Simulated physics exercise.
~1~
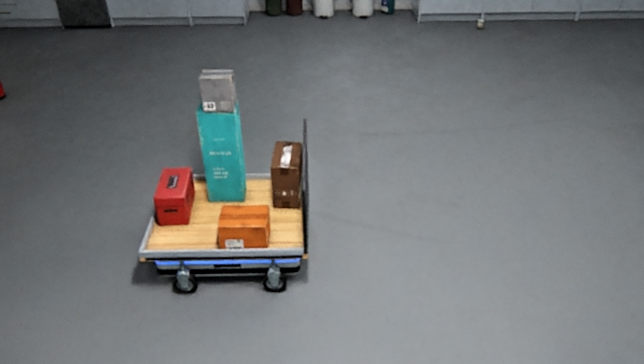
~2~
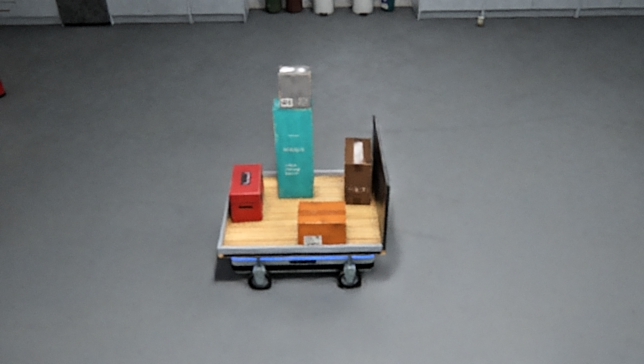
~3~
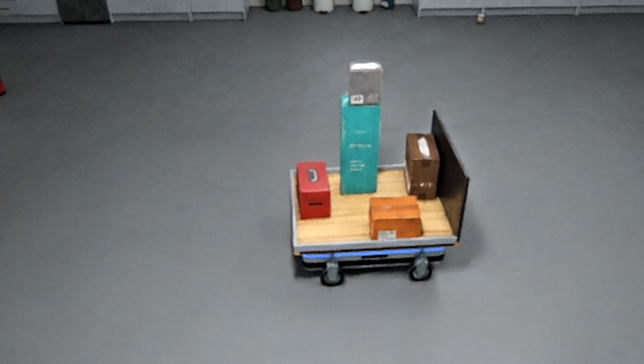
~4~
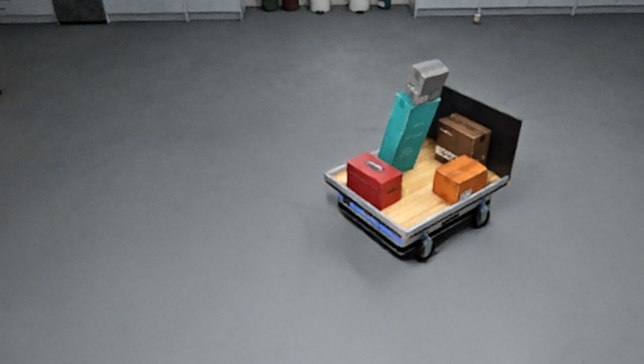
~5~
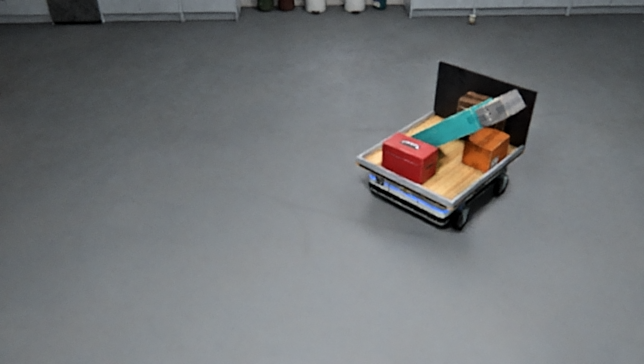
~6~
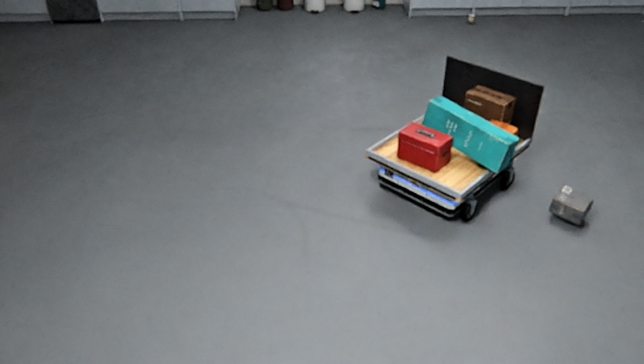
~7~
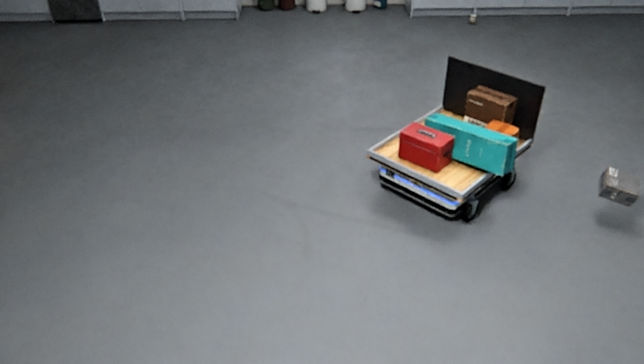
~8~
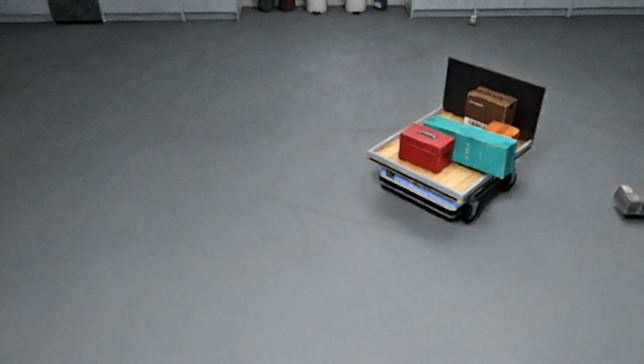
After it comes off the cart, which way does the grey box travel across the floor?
The grey box moves to the right, away from the cart and toward the right edge of the view.
